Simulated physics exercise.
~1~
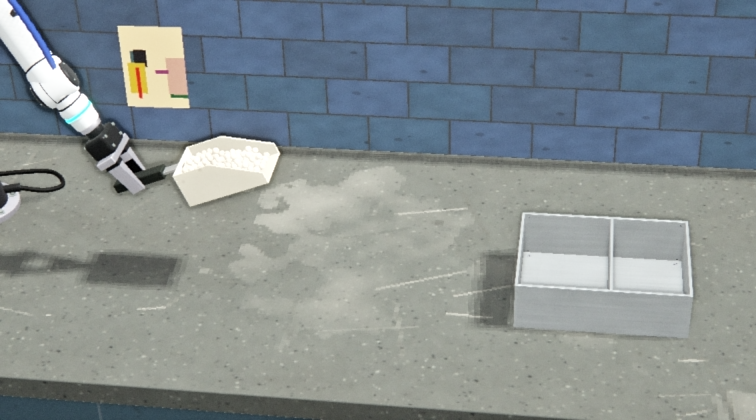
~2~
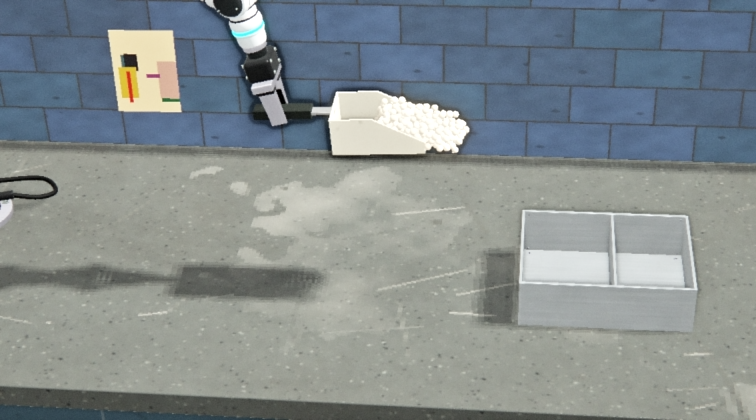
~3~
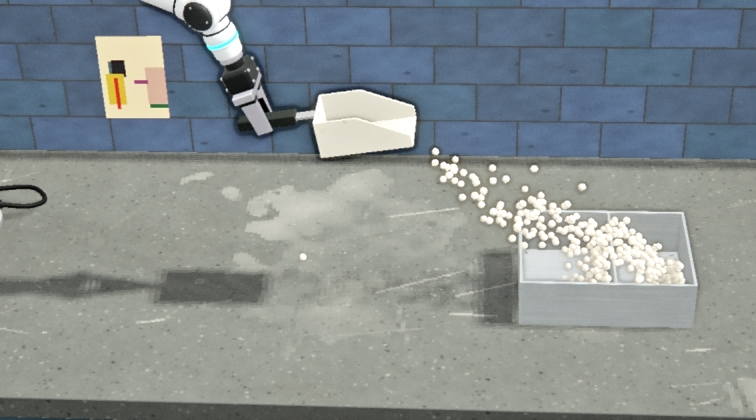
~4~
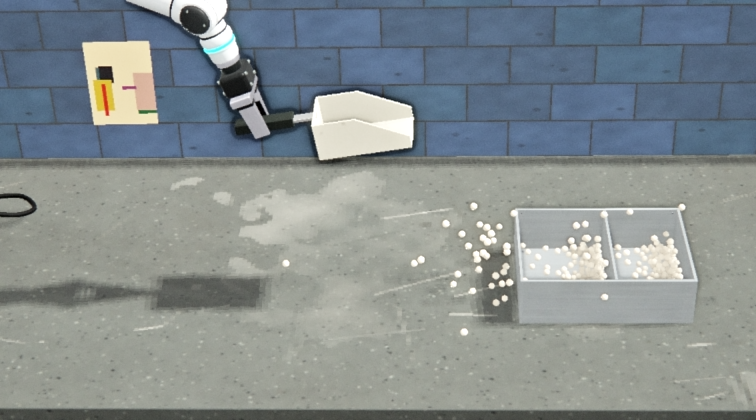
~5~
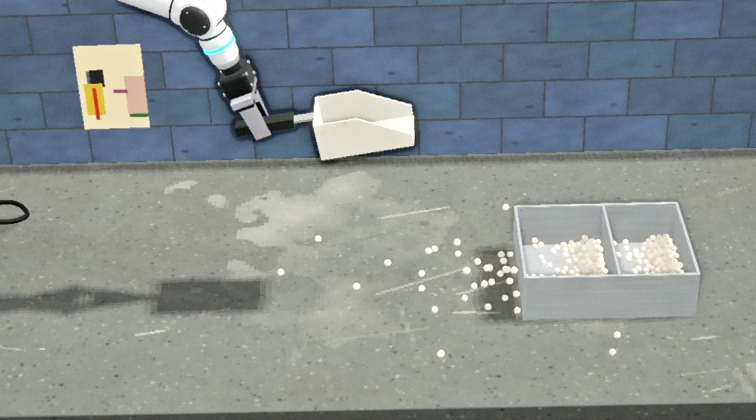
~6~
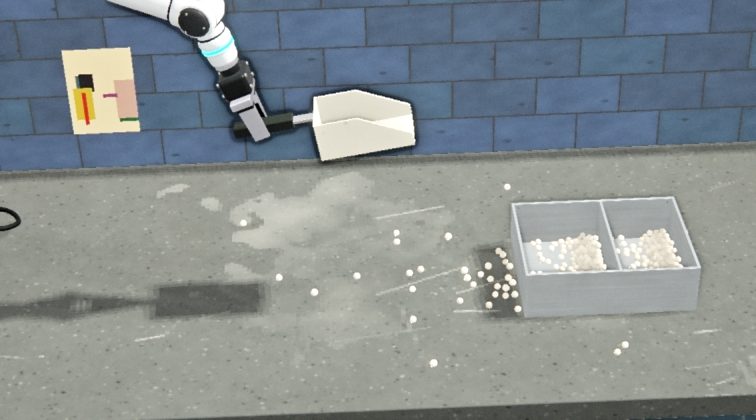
A white robot arm holding a cream scoop heaped with small white beads reaches over a speckled grey counter, seen from the front and slightly above, with blue brick tiles behind. A pale grey bin split into two parts sits at the right, and a colourful poster hangs at the left. The arm swings the scoop up and to the right, and the beads slide towards its open front. The scoop then stops and draws back slightly as the beads fly off in a stream towards the bin. Most land in both parts, while others scatter and roll leftward across the counter beside the empty, still scoop.
